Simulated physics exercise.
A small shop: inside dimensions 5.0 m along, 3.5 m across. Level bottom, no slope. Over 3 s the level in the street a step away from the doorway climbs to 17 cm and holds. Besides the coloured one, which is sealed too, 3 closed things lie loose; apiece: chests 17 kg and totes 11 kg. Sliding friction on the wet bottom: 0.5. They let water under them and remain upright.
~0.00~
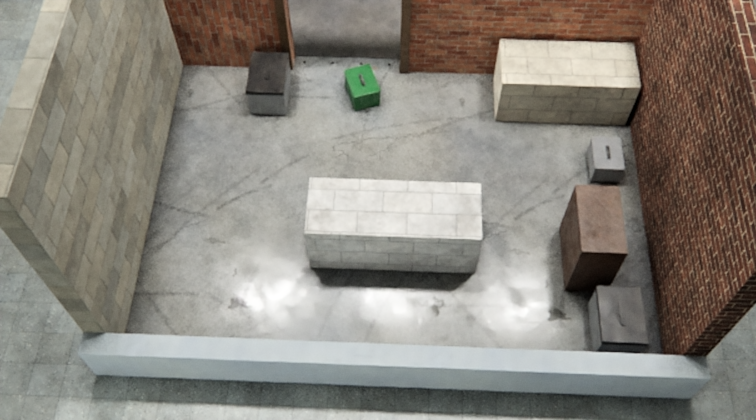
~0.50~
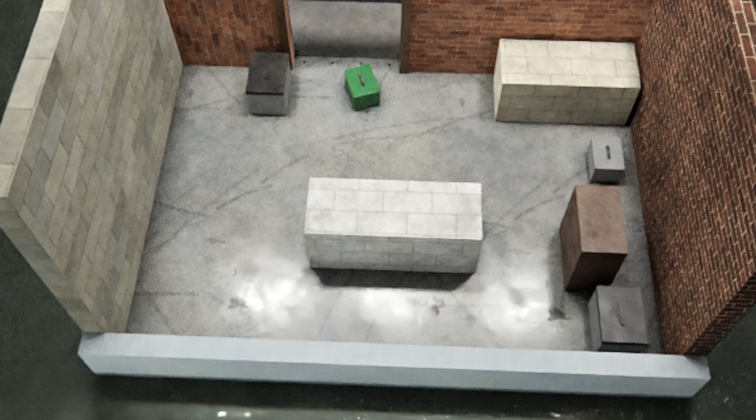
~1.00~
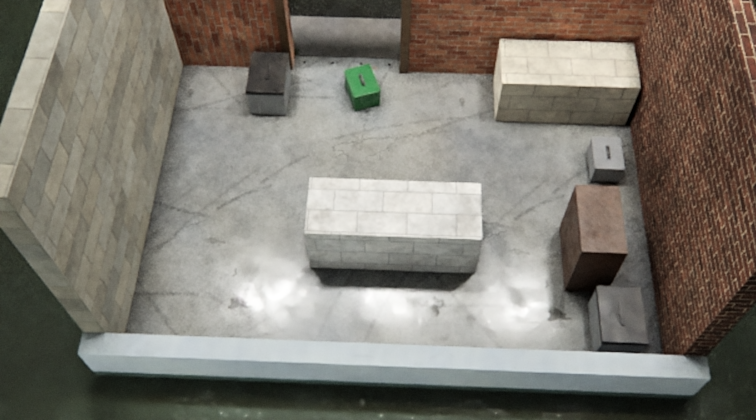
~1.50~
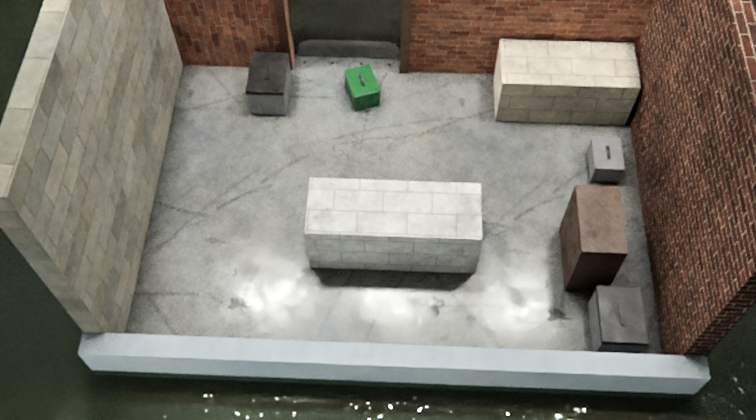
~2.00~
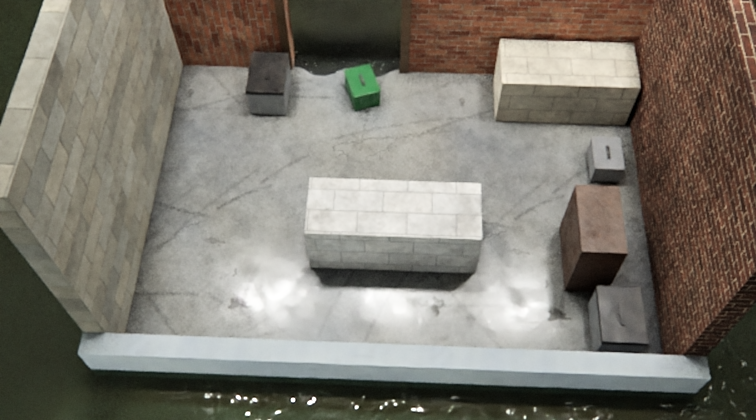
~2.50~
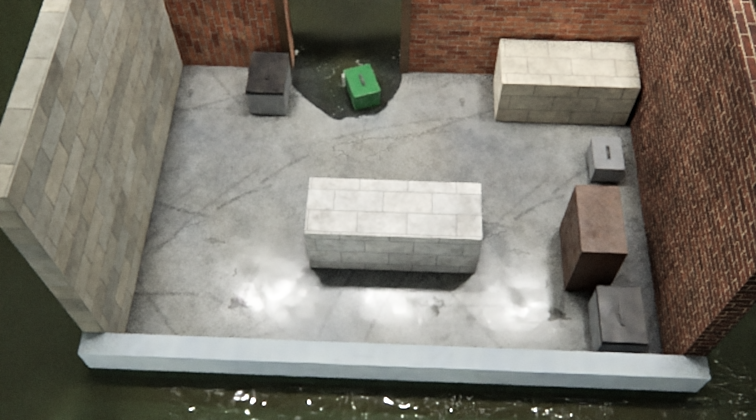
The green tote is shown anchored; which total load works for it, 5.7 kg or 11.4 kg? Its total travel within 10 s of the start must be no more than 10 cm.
Neither of them.
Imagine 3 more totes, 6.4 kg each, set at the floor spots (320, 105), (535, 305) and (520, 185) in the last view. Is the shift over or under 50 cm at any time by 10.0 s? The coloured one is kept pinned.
Order as asked: Goes beyond / stays within / goes beyond.
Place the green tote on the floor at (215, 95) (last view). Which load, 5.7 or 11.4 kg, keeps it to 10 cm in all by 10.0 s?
Looking at the loads, both keep it.
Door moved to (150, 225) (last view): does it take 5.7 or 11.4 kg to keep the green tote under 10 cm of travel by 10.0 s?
Answer: Only the upper mass works.
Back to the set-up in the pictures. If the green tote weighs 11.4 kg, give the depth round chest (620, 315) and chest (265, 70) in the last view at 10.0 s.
About 7 and 5 cm.
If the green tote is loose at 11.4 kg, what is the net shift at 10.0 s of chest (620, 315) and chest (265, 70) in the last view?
The first is 5 cm from its start, the second 0 cm.
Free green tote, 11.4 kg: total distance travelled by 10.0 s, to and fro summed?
It covers some 250 cm altogether.
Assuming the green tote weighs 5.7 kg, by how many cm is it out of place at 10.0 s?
Close to 350 centimetres.
After 3.5 s the green tote would be 71 cm from its start with 5.7 kg and 26 cm from its start with 11.4 kg; 5 cm of water round it then.
After 4.5 s the green tote would be 142 cm from its start with 5.7 kg and 68 cm from its start with 11.4 kg; 5 cm of water round it then.
After 7.0 s the green tote would be 247 cm from its start with 5.7 kg and 128 cm from its start with 11.4 kg; 10 cm of water round it then.
After 10.0 s the green tote would be 355 cm from its start with 5.7 kg and 166 cm from its start with 11.4 kg; 9 cm of water round it then.
